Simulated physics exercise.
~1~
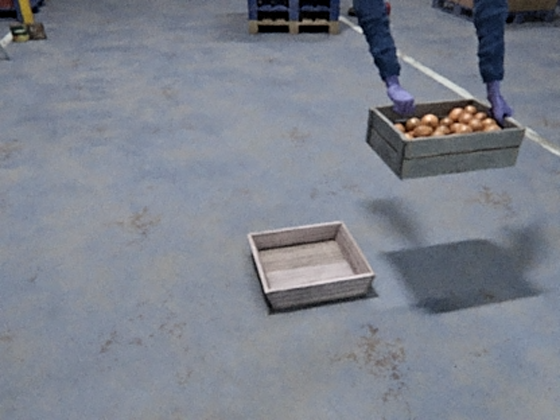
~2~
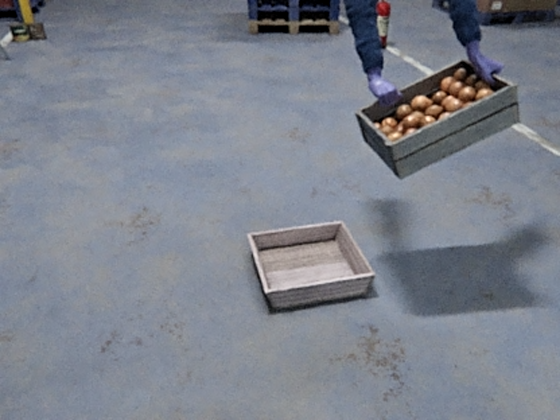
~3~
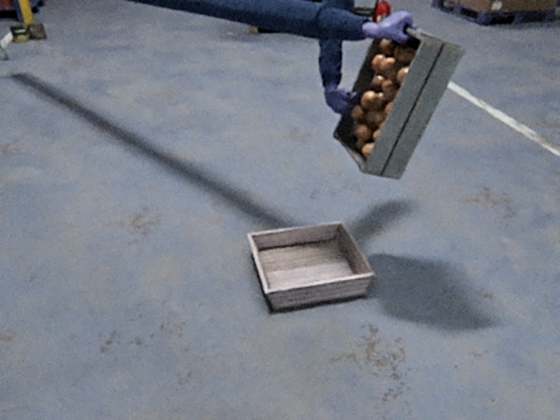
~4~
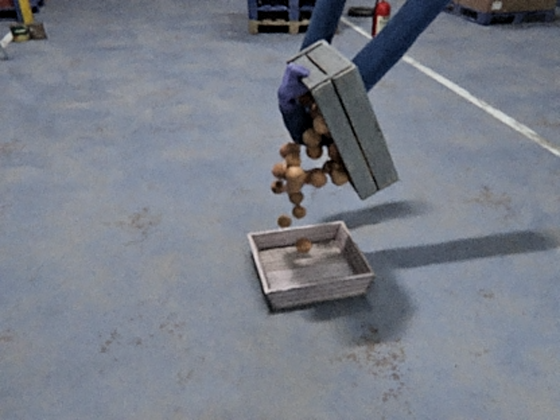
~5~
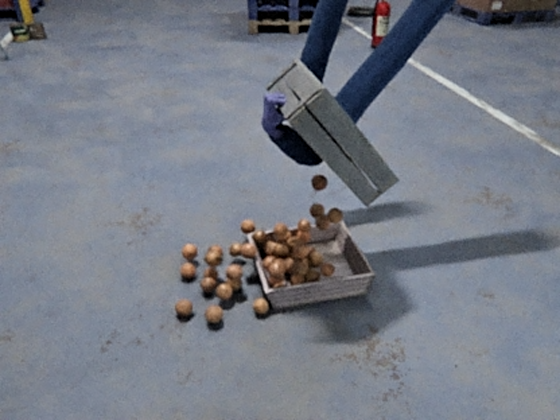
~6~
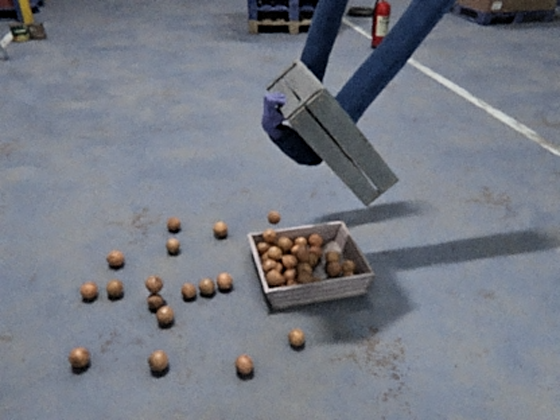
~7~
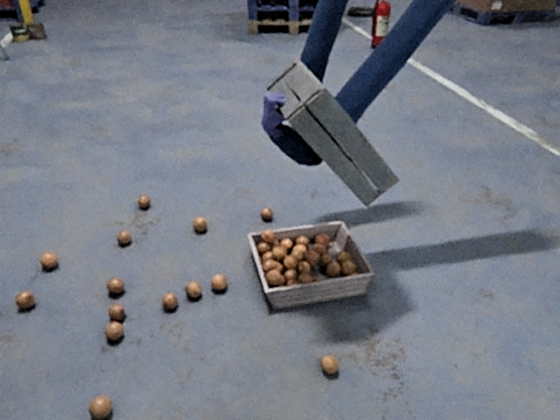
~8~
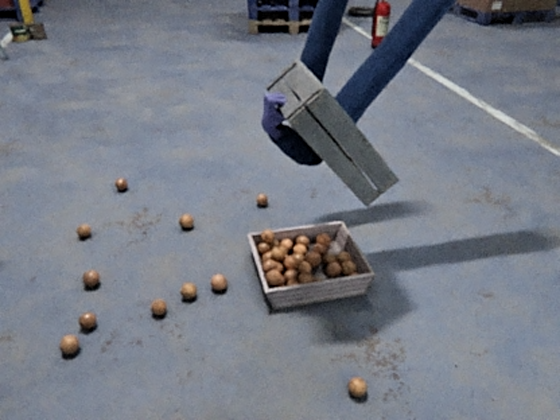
A grey box full of brown onions is held in the air by purple-gloved hands in dark blue sleeves, seen from a still, raised view over a worn blue-grey warehouse floor with a white line at right. Below it to the left sits an empty, shallow wooden basket. The hands lift and tip the box leftward until it hangs steeply over the basket. Onions tumble out in a stream, filling the basket while others spill beside it. The strays roll outward, mostly left, one toward the lower right. Finally most onions lie heaped in the basket, with a smaller share scattered outside.
